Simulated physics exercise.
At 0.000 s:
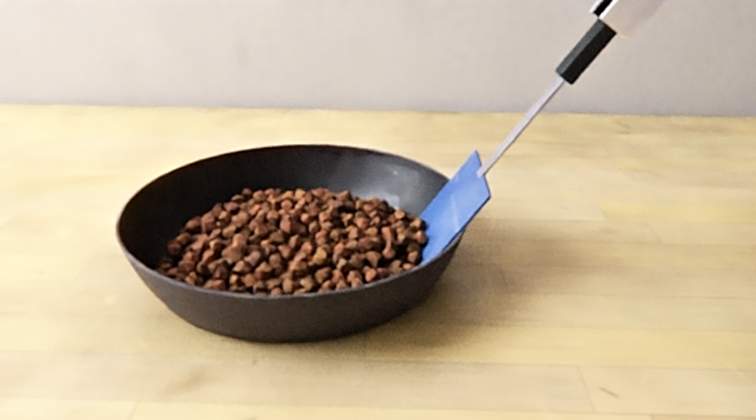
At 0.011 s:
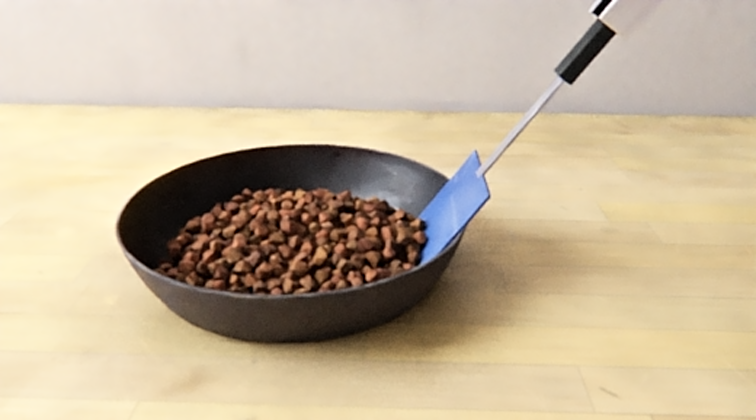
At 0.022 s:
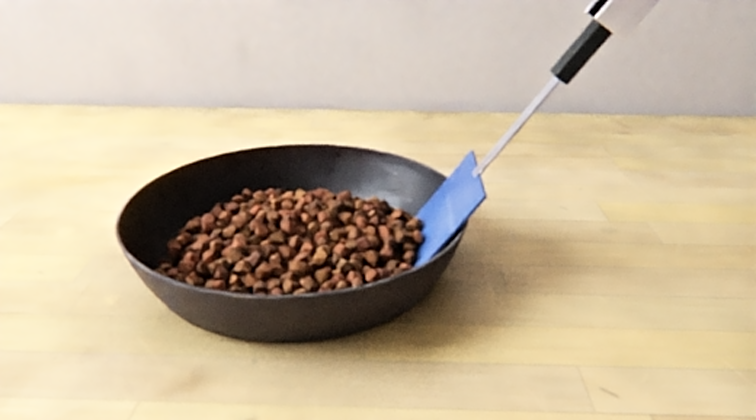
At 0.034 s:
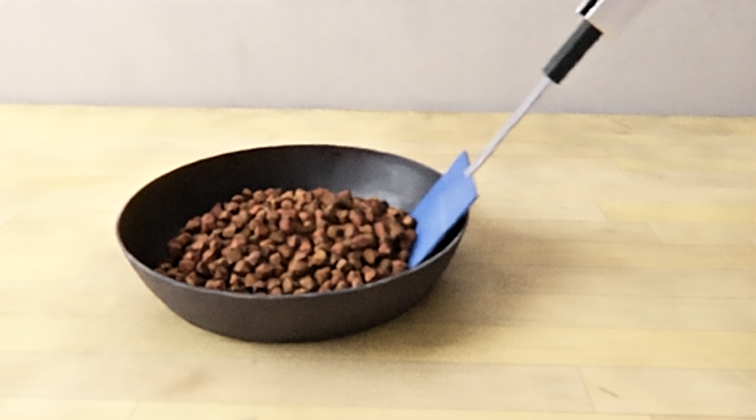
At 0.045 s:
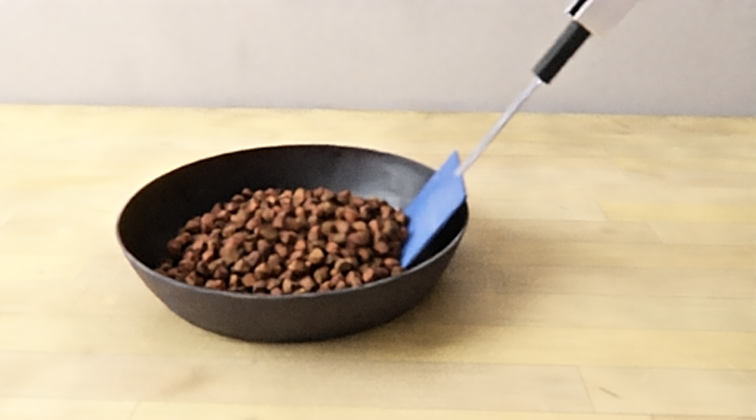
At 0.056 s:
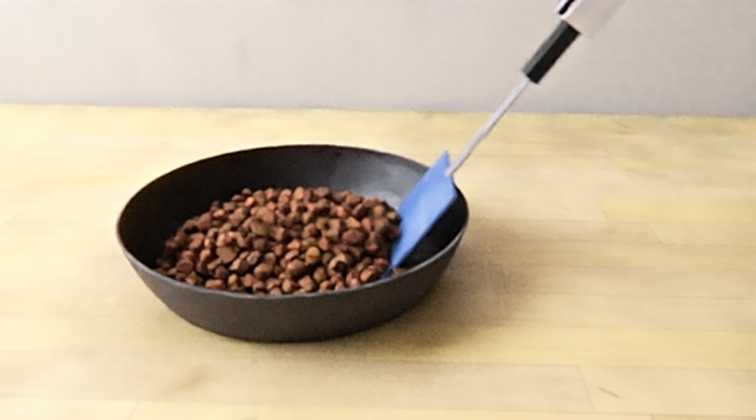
A black frying pan heaped with reddish-brown pet food pellets sits left of centre on a pale wooden table, seen from slightly above against a plain grey wall. A blue spatula with a thin metal shaft and a black-and-white handle slants in from the upper right, its blade inside the pan's right edge. The spatula slides slowly left against the pellets, nudging those at the heap's right side, while the pan and camera stay still.
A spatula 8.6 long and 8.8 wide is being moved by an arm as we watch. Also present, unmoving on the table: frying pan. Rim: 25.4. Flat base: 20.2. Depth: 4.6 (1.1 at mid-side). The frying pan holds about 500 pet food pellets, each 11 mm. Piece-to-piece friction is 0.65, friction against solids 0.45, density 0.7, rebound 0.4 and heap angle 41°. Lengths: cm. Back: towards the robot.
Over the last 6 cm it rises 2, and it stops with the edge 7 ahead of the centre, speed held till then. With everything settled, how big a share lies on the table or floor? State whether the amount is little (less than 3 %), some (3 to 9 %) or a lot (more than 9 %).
The amount is some, 3 to 9 %.
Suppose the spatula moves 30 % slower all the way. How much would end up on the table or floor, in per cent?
Estimated share: Some 0 %.
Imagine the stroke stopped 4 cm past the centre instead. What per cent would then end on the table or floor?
Roughly 0 %.
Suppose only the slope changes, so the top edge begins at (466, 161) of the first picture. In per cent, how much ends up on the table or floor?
Roughly 5%.
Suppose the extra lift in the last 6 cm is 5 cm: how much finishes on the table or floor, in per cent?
About 5 per cent.
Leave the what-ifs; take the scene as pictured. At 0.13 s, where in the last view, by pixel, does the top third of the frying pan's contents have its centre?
It sits at about (257, 223).
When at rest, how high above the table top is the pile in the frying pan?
Height at rest: Roughly 6.0 cm.
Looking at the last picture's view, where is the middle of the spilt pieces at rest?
About (74, 261).
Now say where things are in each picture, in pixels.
Spatula top edge at (483, 171), sloping 55°; upper third of the load around (309, 232), from x 160 to 420, top at y 195; 500 in the frying pan, in the first frame.
Spatula top edge at (483, 171), sloping 55°; upper third of the load around (309, 232), from x 160 to 420, top at y 195, in the second frame.
Spatula top edge at (479, 171), sloping 55°; upper third of the load around (310, 232), from x 160 to 420, top at y 195, in the third frame.
Spatula top edge at (471, 171), sloping 55°; upper third of the load around (314, 230), from x 160 to 410, top at y 195, in the fourth frame.
Spatula top edge at (461, 171), sloping 55°; upper third of the load around (311, 228), from x 160 to 410, top at y 195, in the fifth frame.
Spatula top edge at (451, 171), sloping 55°; upper third of the load around (308, 226), from x 160 to 410, top at y 195; 500 in the frying pan, in the sixth frame.
After 0.13 s, sloping 55°, highest piece 4 above the table; 500 in the frying pan.
After 0.21 s, sloping 55°, highest piece 5 above the table; 500 in the frying pan.
After 0.44 s, sloping 55°, highest piece 6 above the table; 475 in the frying pan, 22 on the table or floor, 3 on the blade or in flight.
After 1.49 s, sloping 55°, highest piece 6 above the table; 474 in the frying pan, 26 on the table or floor.
At rest, 474 in the frying pan, 26 on the table or floor. That is 5 % on the table or floor.
